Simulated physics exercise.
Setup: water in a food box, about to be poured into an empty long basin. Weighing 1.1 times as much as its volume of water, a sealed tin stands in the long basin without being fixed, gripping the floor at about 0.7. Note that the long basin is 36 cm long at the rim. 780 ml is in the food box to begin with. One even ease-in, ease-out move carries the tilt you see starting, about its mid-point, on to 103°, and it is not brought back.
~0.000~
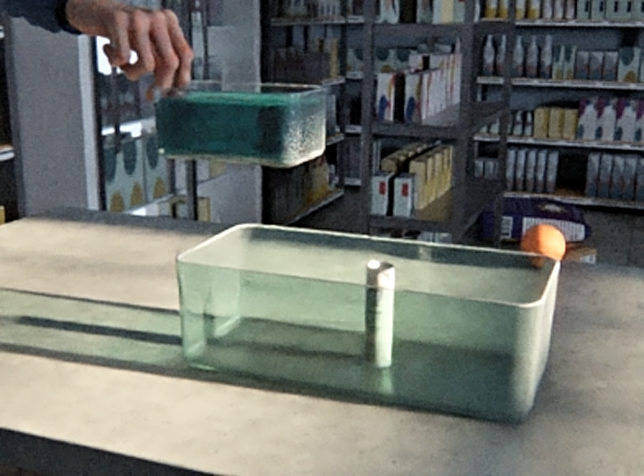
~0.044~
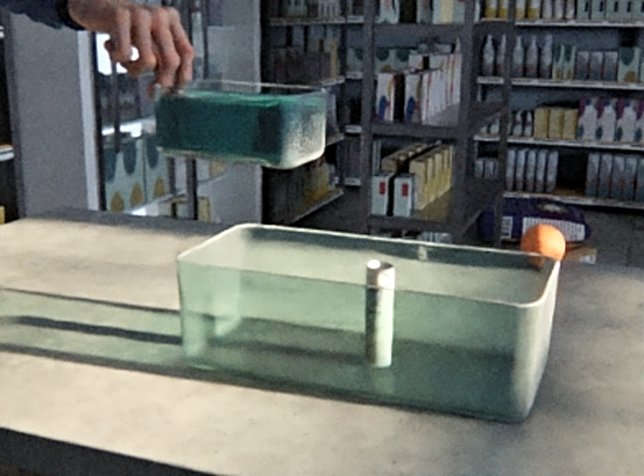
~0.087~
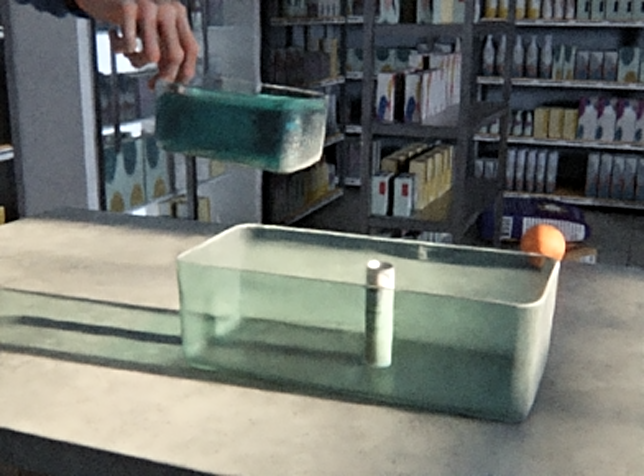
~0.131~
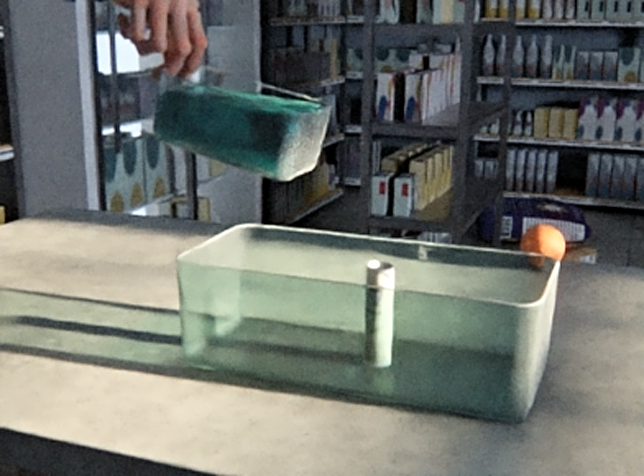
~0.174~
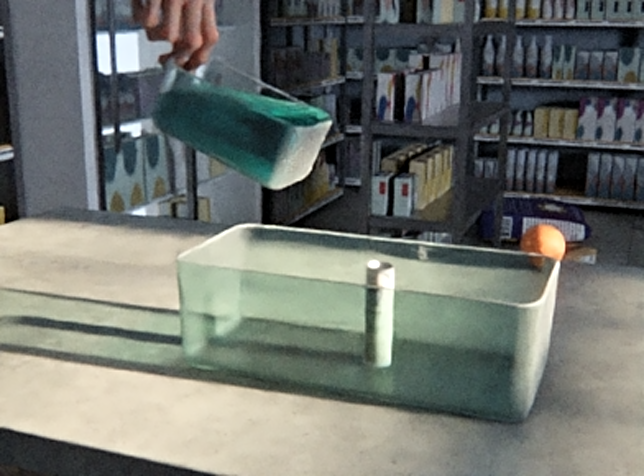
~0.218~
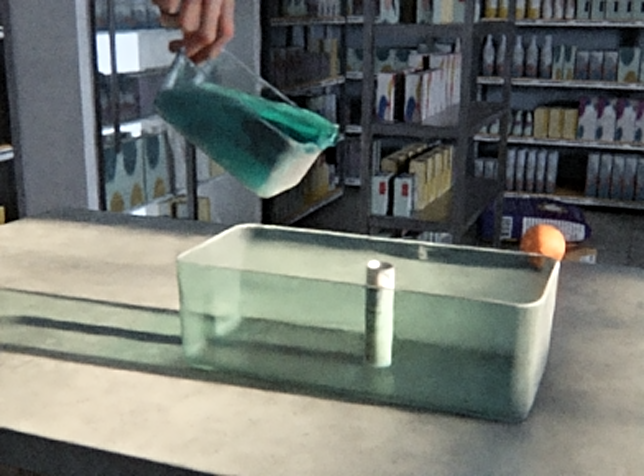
In a shop with stocked shelves, a hand holds a clear box of green liquid above a long basin containing a small tin, then steadily tilts it rightward until a little liquid passes over its lower edge.
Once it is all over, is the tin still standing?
No.
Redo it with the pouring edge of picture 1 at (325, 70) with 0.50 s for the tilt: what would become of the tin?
It tumbles.
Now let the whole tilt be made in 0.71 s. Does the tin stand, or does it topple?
Then it tips over.
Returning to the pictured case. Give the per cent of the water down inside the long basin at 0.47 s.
I'd estimate some 50 percent of the liquid.
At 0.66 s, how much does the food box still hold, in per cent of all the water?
Close to 2 in a hundred.
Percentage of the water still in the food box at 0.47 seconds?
Fraction remaining: Approx. 14 per cent.
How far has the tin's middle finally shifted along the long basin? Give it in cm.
Shift of tin centre: Approx. 8.5 cm.
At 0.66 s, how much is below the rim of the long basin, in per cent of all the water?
Near 94 in a hundred.
After 0.47 s the tilt is 97° and 14 per cent is still to pour; the tin stands where it began.
After 0.66 s the tilt is 103° and 2 per cent is still to pour; the tin leans 13°.
After 0.85 s the tilt is 103° and 0 per cent is still to pour; the tin lies on its side.
After 1.06 s the tilt is 103° and 0 per cent is still to pour; the tin lies on its side.
In the end the tin lies on its side.
